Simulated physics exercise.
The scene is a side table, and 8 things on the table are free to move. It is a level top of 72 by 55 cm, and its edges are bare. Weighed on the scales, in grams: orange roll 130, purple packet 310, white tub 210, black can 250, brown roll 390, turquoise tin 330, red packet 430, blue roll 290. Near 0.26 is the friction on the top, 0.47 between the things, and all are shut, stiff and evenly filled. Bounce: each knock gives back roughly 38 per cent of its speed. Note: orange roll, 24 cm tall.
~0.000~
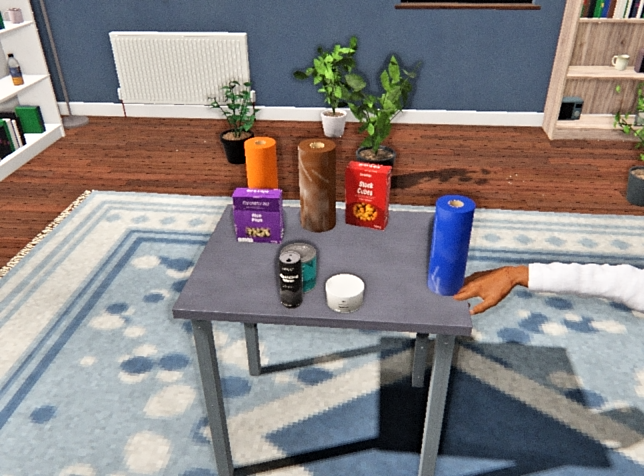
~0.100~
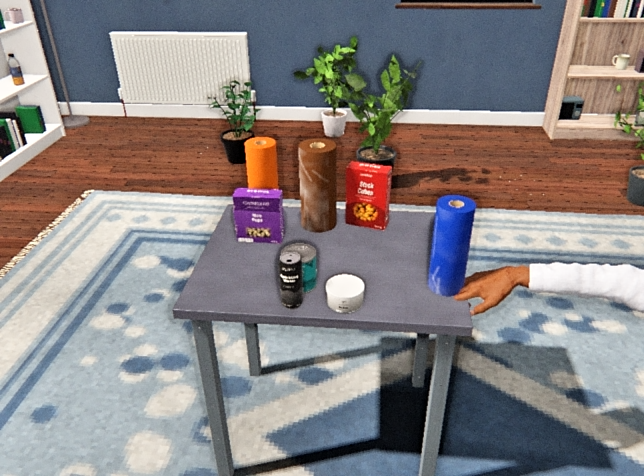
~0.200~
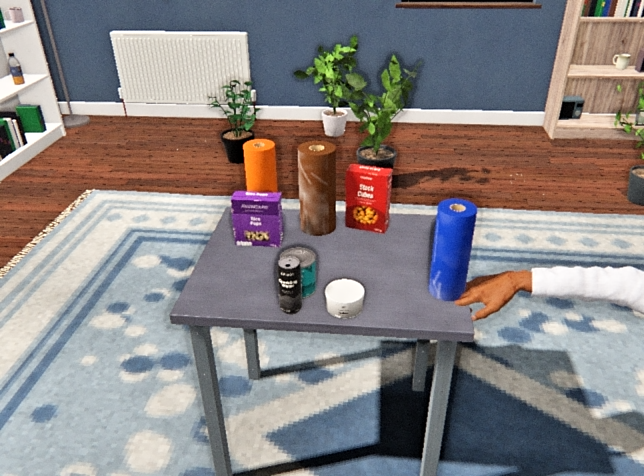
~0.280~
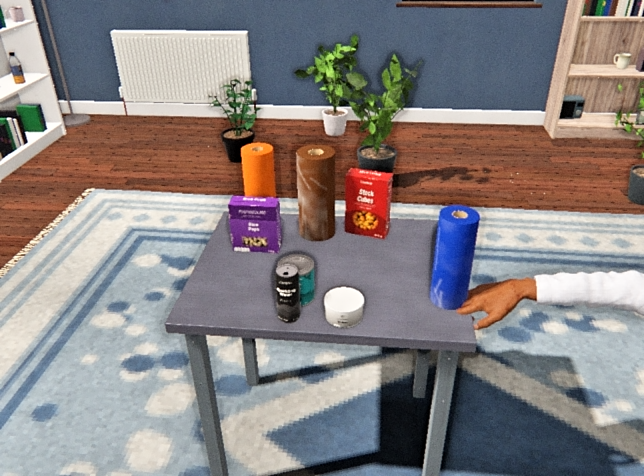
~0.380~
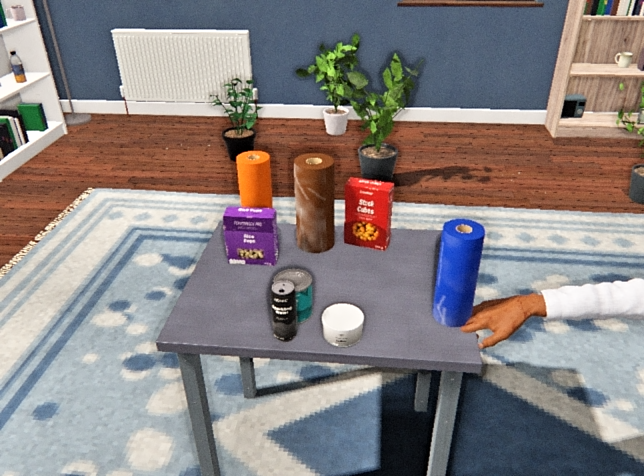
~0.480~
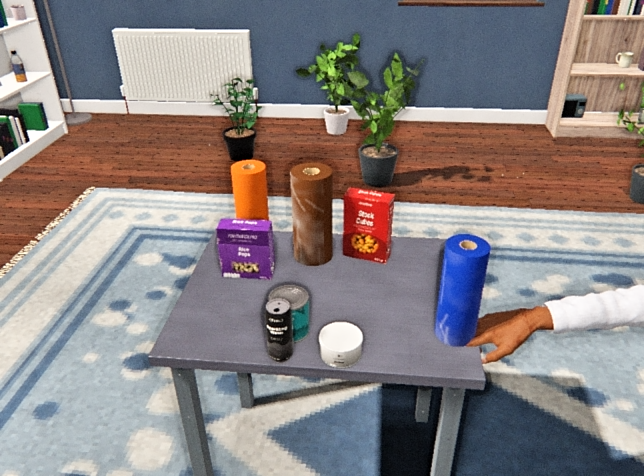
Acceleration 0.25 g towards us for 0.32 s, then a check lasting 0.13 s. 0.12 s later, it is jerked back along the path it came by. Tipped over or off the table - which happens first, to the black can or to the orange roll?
First.
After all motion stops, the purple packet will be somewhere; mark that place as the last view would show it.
In the last view, its centre sits near (257, 223).
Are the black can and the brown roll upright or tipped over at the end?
In the last frame the black can does not stay up and the brown roll remains up.
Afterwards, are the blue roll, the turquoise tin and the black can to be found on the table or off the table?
Afterwards, the blue roll stays on its support, the turquoise tin stays on its support, and the black can leaves its support.
After 0.78 s, table shifted 15 cm; white tub and black can now off the table; orange roll moved 9 cm near (248, 215); red packet moved 9 cm.
After 1.08 s, orange roll moved 9 cm near (260, 190); red packet moved 10 cm; blue roll moved 9 cm.
In the end (1.7 s), off the table, white tub and black can; not toppled but over 5 cm from the start, orange roll, purple packet, brown roll, red packet and blue roll; turquoise tin under 5 cm from the start. At the end, from the last picture's camera, orange roll near (262, 186). Black can went at 0.56 s; orange roll was never lost.
